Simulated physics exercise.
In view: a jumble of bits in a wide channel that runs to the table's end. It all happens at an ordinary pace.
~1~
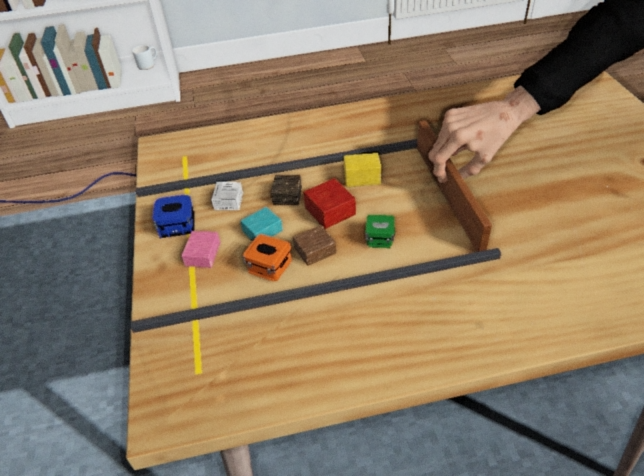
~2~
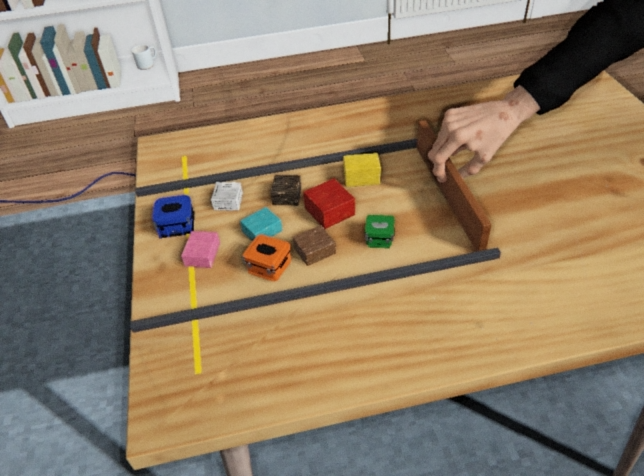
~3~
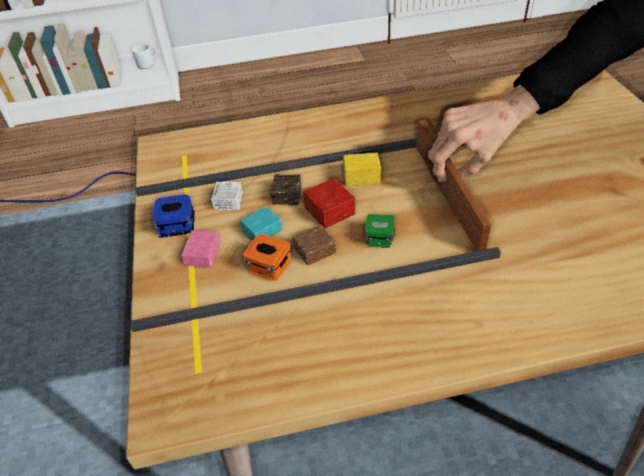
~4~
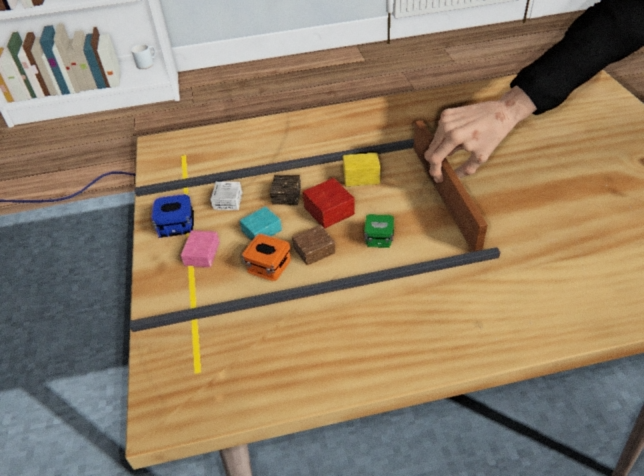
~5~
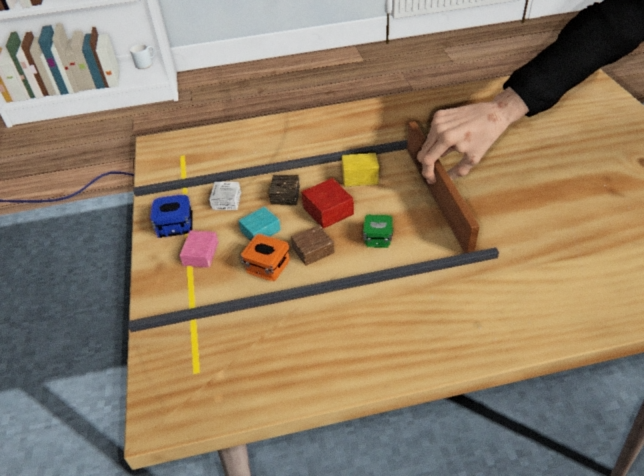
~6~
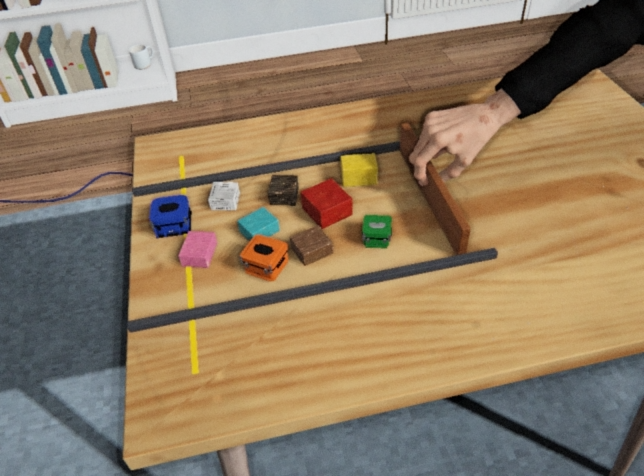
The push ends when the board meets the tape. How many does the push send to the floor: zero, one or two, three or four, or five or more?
The number that fall off is three or four.
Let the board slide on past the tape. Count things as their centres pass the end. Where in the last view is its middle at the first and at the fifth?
First at (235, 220), next at (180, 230).
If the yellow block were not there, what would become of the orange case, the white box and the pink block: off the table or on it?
The orange case holds on; the white box remains up; the pink block drops off.
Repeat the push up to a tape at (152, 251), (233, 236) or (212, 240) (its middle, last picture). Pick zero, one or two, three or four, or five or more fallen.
In that order: More than four; no fall at all; one to two.
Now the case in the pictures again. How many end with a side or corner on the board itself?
3 of them.
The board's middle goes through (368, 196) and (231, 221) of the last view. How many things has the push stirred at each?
The counts are 2 and 10.
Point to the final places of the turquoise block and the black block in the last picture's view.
About (130, 247), and the other about (133, 214).
Soon after, none off yet; blue case at rest near (172, 216); pink block at rest near (198, 249); white box at rest near (225, 196).
After that, none off yet; blue case displaced a little near (151, 223); pink block displaced a little near (179, 256); white box displaced well along near (180, 205).
In the end, the number that fall off is three or four; gone, white box, pink block and blue case.
